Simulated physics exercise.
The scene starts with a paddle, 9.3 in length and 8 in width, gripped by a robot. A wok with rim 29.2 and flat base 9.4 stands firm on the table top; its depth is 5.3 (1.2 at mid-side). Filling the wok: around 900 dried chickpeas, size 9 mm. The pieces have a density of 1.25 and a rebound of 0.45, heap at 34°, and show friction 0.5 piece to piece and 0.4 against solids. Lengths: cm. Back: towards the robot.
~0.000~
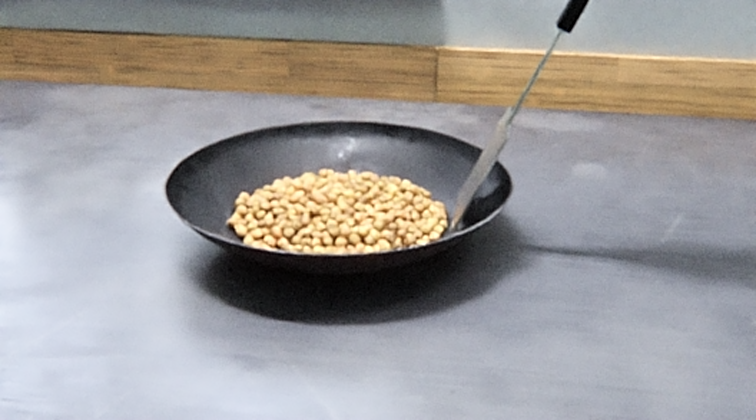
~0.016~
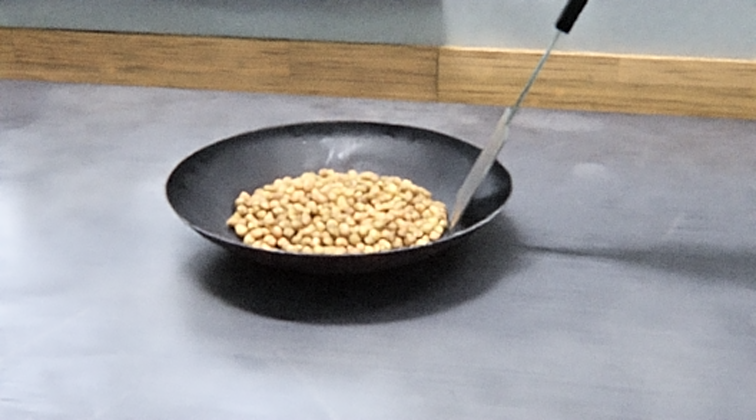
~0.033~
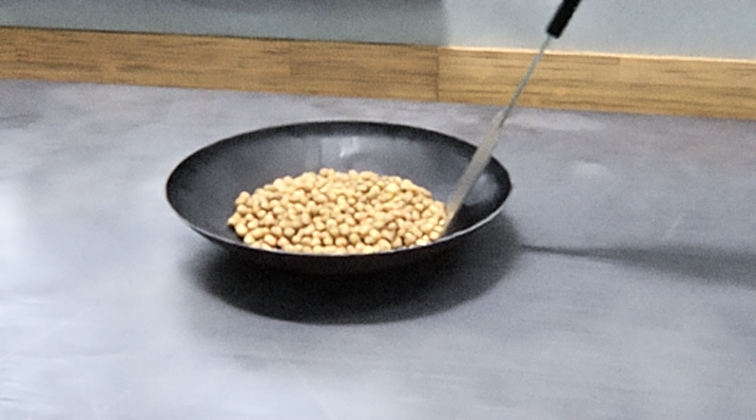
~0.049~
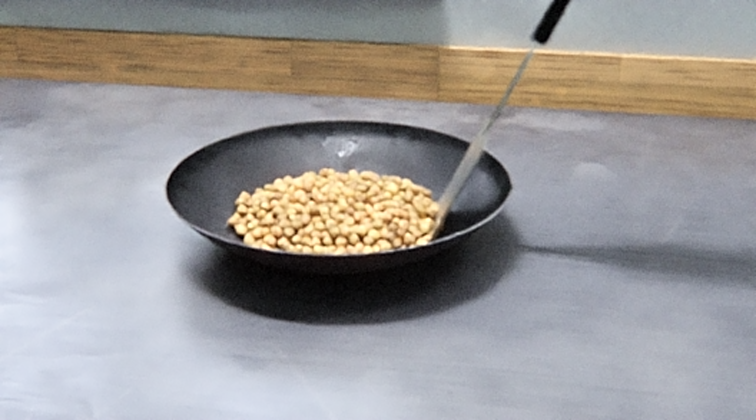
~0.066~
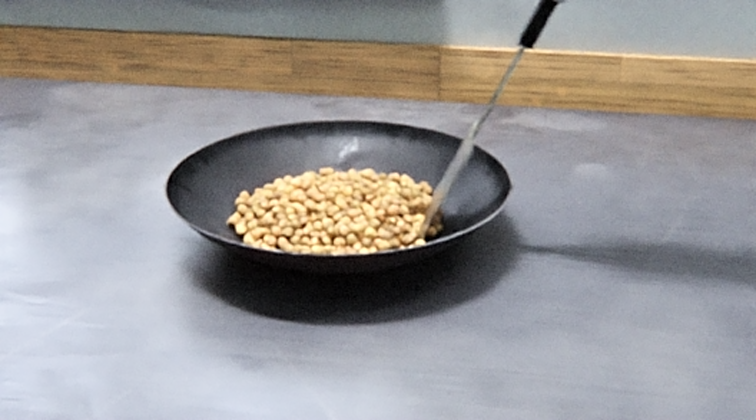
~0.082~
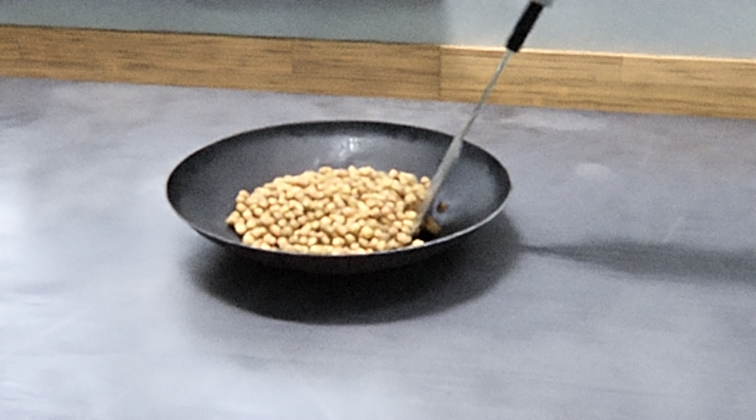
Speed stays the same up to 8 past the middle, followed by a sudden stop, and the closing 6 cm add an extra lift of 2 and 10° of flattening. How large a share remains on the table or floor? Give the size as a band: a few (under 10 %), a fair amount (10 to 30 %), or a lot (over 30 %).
A few, under 10 %.
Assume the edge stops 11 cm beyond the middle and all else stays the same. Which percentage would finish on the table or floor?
Result: Approx. 25 %.
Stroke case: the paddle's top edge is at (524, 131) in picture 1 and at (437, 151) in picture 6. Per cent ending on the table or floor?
It works out to about 30 %, more or less.
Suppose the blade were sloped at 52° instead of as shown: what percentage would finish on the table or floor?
0 %.
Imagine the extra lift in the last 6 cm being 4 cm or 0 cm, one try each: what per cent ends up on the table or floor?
Result, in order: Approx. 5 % and 5 %.
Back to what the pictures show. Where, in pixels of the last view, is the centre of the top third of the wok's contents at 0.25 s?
It is centred close to (256, 183).
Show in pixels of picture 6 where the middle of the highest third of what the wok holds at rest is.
Approximately at pixel (229, 180).
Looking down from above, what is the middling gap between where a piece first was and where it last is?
About 5 cm.
After 0.17 s, sloping 65°, highest piece 7 above the table; 900 in the wok.
After 0.25 s, sloping 61°, highest piece 6 above the table; 900 in the wok.
After 0.49 s, sloping 55°, highest piece 7 above the table; 862 in the wok, 33 on the table or floor, 5 on the blade or in flight.
After 1.54 s, sloping 55°, highest piece 6 above the table; 860 in the wok, 40 on the table or floor.
In the end, 860 in the wok, 40 on the table or floor. That is 4 % on the table or floor.
